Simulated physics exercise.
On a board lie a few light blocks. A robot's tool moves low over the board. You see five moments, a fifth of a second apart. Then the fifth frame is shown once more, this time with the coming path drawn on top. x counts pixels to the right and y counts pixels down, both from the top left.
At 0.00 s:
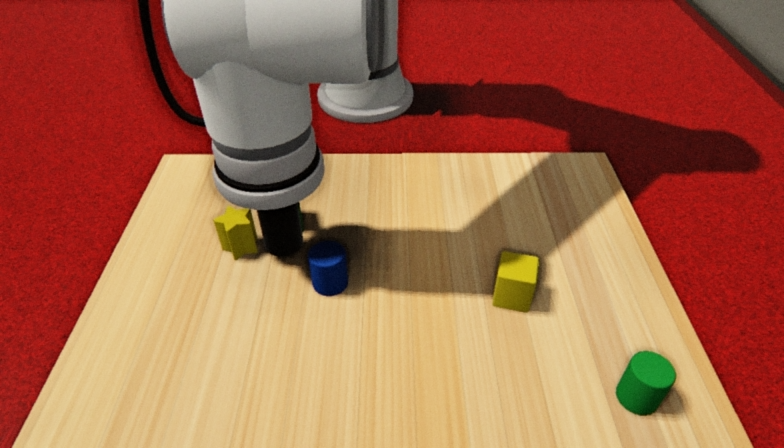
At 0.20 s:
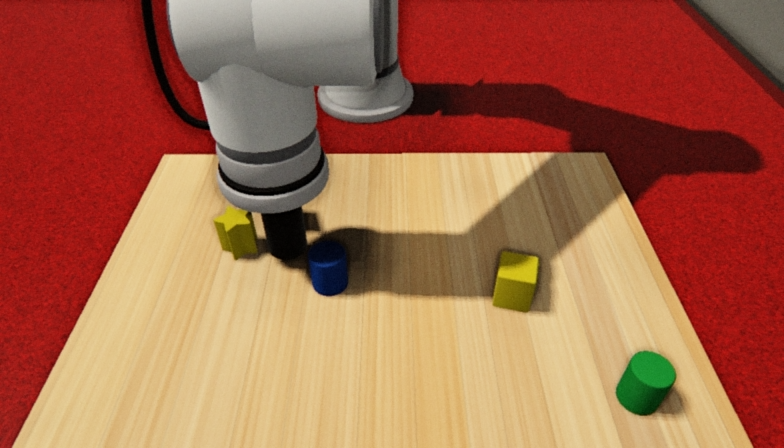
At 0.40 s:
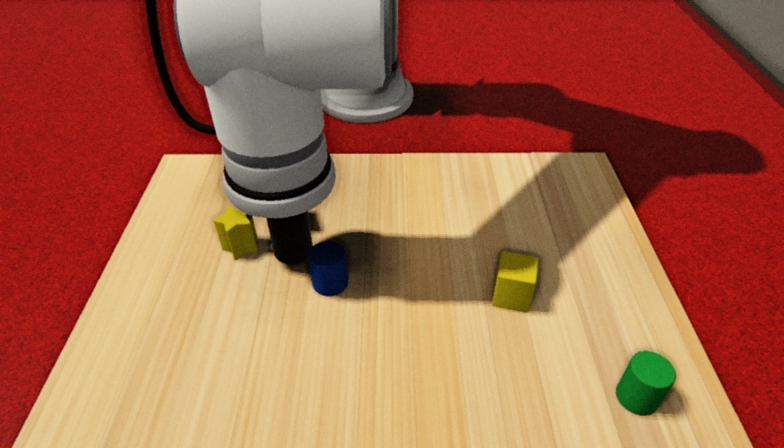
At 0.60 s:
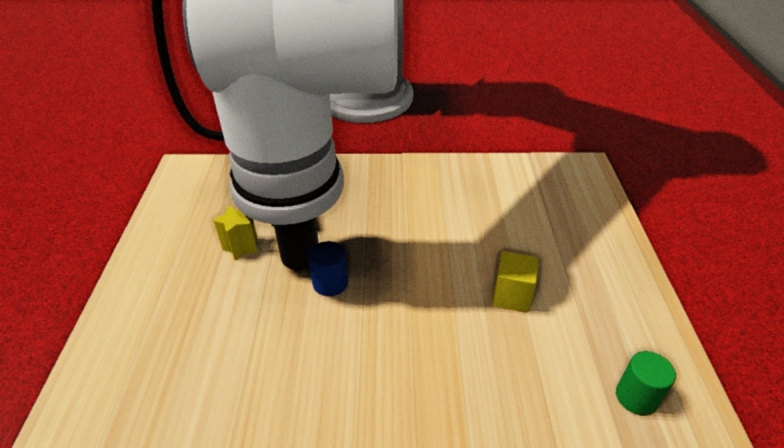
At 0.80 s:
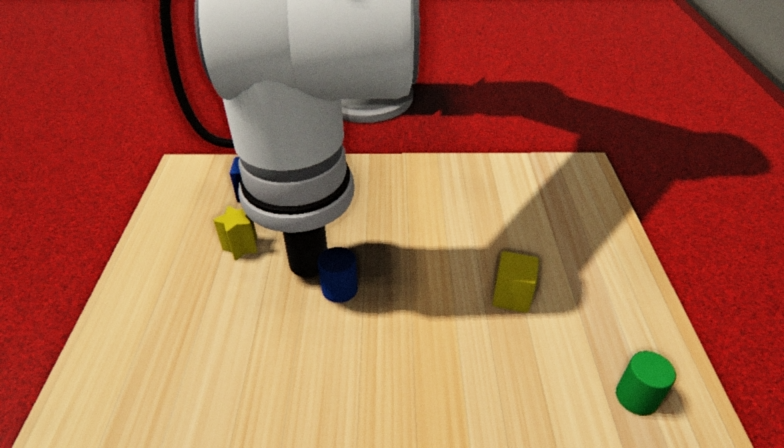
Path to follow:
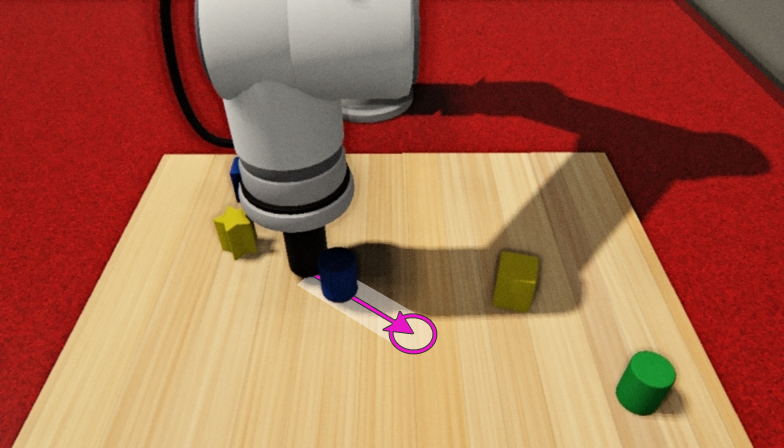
At first, a robot arm holds its dark tool low over a wooden board, between a yellow star-shaped block and a blue round one. The tool slides a short way right and toward the viewer, then nudges the blue block slightly the same way, while the other visible blocks stay still.
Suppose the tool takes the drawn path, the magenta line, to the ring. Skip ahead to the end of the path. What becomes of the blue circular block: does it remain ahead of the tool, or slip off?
The tool still has it in front.
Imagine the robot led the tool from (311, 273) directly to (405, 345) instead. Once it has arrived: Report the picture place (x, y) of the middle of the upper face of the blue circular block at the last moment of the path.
Close to (446, 301).
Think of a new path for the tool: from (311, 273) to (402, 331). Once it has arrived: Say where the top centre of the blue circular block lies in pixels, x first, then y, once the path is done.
The spot you're after is about (445, 312) in the image.
The line goes in a line from (311, 273) to (413, 333).
On the path given first. One third of the way, tool at (342, 282); blue circular block at (374, 278).
Two thirds of the way, tool at (378, 303); blue circular block at (415, 299).
At the end, tool at (413, 324); green triangular piece unmoved; blue circular block at (455, 319).
